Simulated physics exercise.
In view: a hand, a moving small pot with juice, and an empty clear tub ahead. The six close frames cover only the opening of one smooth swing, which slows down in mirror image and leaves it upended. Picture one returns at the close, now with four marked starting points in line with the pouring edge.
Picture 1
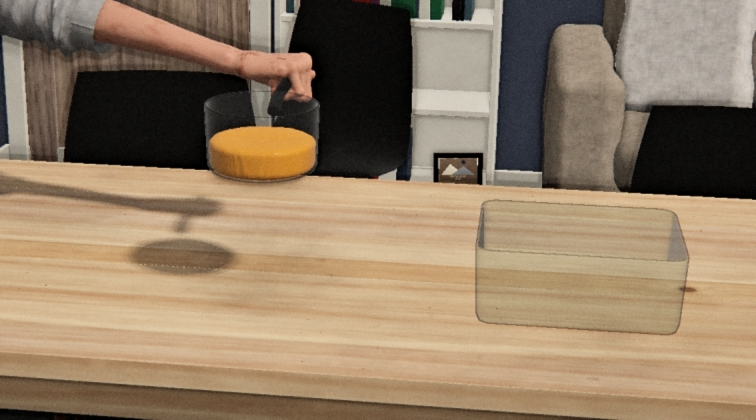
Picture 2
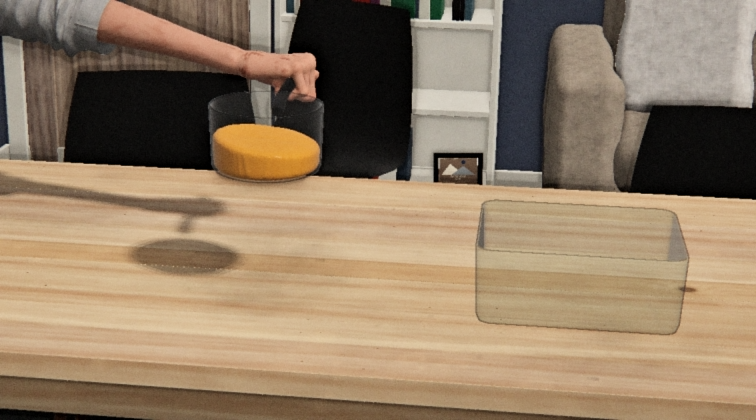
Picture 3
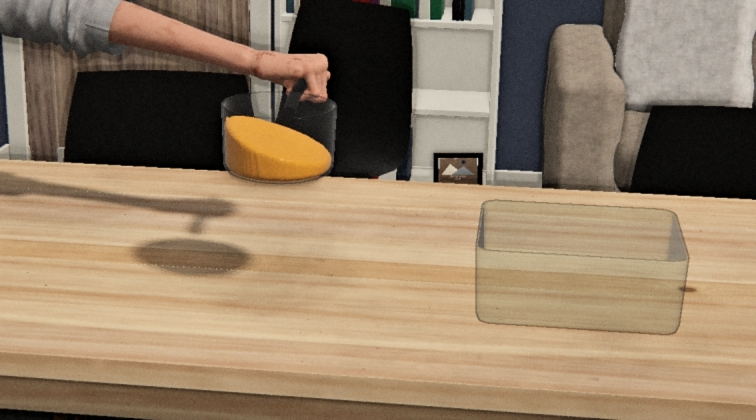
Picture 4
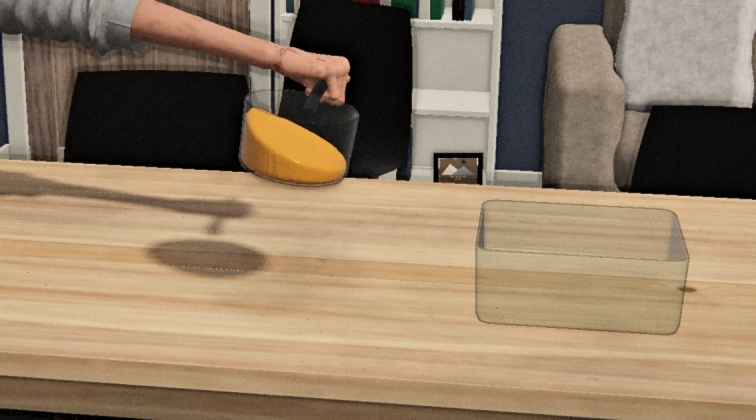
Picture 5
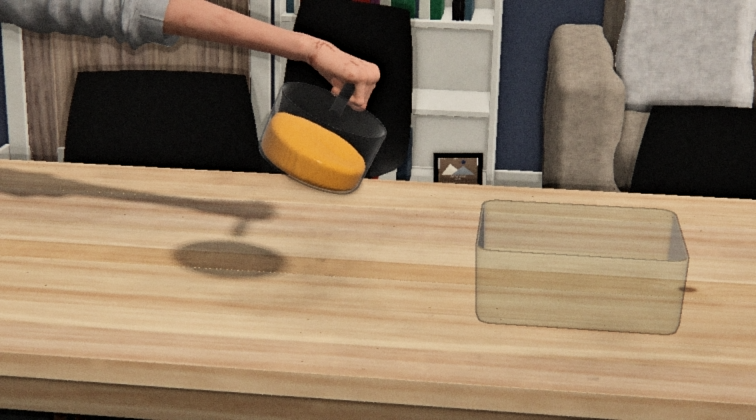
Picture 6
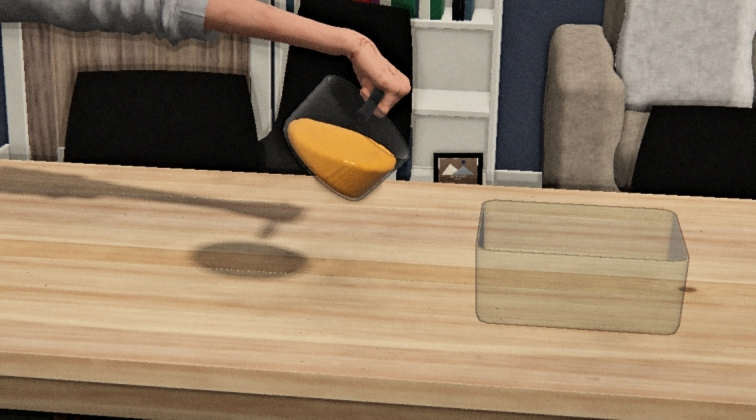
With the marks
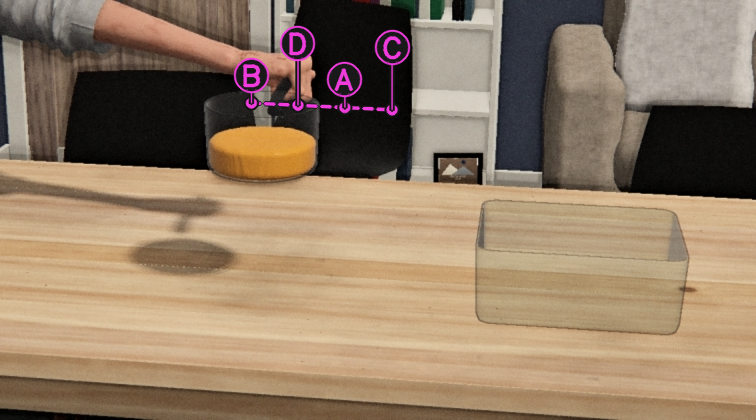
A living room with a pale wooden table is seen from slightly above, across the tabletop, by a still camera. A hand from a grey sleeve at upper left holds a clear pot of orange juice, with an empty clear tub on the table at right and black chairs, white shelves and a beige armchair behind. The hand carries the pot rightward while tilting it clockwise, and the juice sloshes inside as the shadow slides along.
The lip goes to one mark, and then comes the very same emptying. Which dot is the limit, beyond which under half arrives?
Choose A.
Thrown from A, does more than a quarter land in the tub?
Yes.
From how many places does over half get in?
Two of them.
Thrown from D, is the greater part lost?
Yes, that goes wrong.
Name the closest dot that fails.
Here it is dot D.
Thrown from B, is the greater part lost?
Yes, that goes wrong.
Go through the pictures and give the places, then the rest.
Upright, lip at (316, 106); tub from (475, 320) to (679, 333); nothing has left yet, in the first picture.
Upright, lip at (320, 106); nothing has left yet, in the second picture.
Upright, lip at (333, 107); nothing has left yet, in the third picture.
Tipped about 8°, lip at (356, 116); nothing has left yet, in the fourth picture.
Tipped about 23°, lip at (384, 133); nothing has left yet, in the fifth picture.
Tipped about 43°, lip at (408, 155); nothing has left yet, in the sixth picture.
On the marked copy, A at (344, 107); B at (251, 103); C at (392, 109); D at (297, 105).
With A, about 72 % lands in the tub, 16 % falls short and 11 % goes beside or beyond.
With B, about 0 % lands in the tub, 98 % falls short.
With C, about 81 % lands in the tub, 4 % falls short and 14 % goes beside or beyond.
With D, about 30 % lands in the tub, 65 % falls short and 5 % goes beside or beyond.
